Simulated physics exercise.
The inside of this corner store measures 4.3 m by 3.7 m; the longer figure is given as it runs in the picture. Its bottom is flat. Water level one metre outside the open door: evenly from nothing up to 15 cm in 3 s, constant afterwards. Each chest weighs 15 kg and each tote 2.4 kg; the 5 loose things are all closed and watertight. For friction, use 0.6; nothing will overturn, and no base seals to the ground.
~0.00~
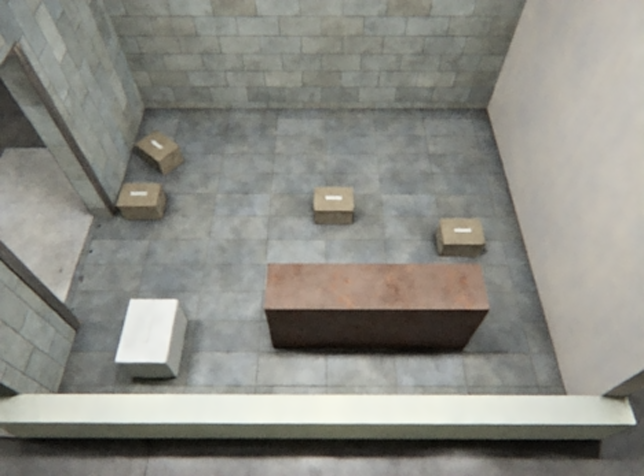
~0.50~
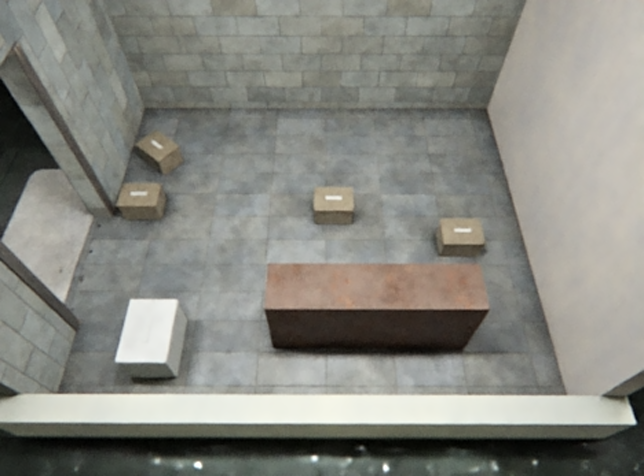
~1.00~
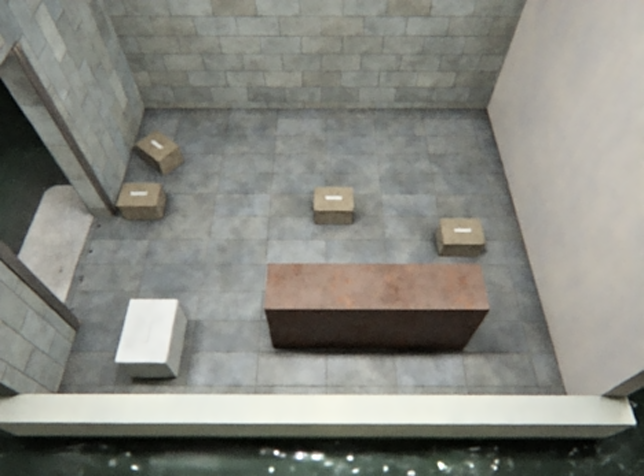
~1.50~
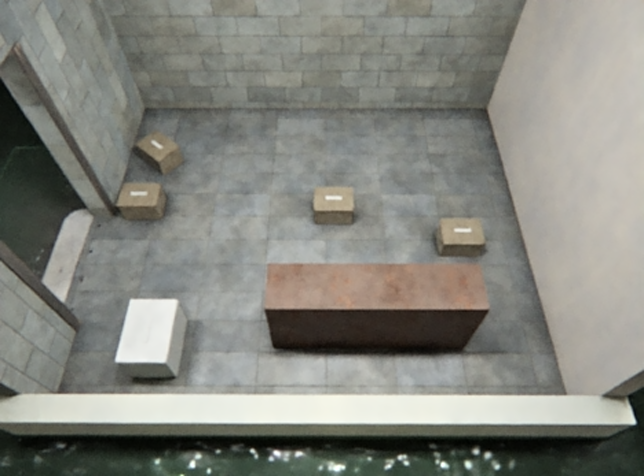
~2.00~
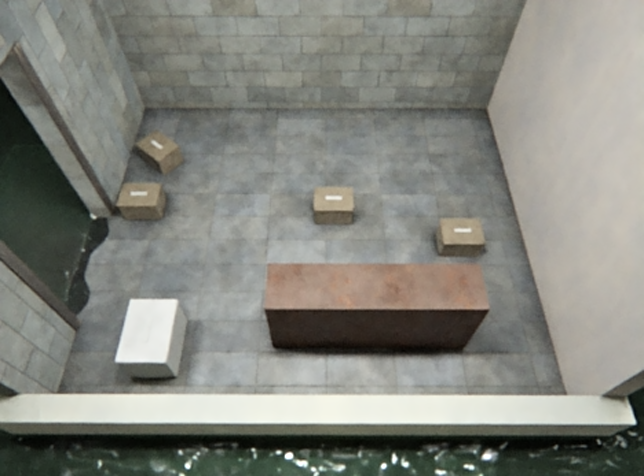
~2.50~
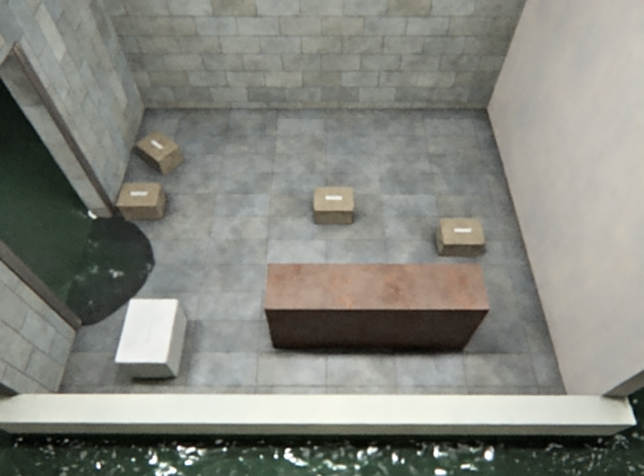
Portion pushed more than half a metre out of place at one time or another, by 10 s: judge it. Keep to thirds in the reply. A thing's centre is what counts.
My answer: One to two thirds.
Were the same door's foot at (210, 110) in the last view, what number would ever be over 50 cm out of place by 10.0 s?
Then it comes to 5 of them.
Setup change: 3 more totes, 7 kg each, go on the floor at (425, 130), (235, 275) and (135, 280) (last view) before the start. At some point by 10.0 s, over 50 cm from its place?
In order: Below the mark, above the mark, above the mark.
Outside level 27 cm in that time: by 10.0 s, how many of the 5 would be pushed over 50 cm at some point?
So the tally would be 3.
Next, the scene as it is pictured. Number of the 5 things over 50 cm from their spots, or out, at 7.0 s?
At that moment it comes to 2.
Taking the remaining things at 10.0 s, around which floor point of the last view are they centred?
It sits at about (286, 192).
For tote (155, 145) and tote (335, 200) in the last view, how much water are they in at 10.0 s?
I'd estimate 0 cm for the first and 9 cm for the second.
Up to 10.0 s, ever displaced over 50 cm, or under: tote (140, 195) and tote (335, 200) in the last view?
Listed as asked: Inside the limit and outside the limit.
After 3.5 s 0 of 5 are over 50 cm from their spots; 0 afloat.
After 4.5 s 0 of 5 are over 50 cm from their spots; 0 afloat.
After 7.0 s 2 of 5 are over 50 cm from their spots; 2 afloat.
After 10.0 s 2 of 5 are over 50 cm from their spots, and 2 have been at some point; 2 afloat.
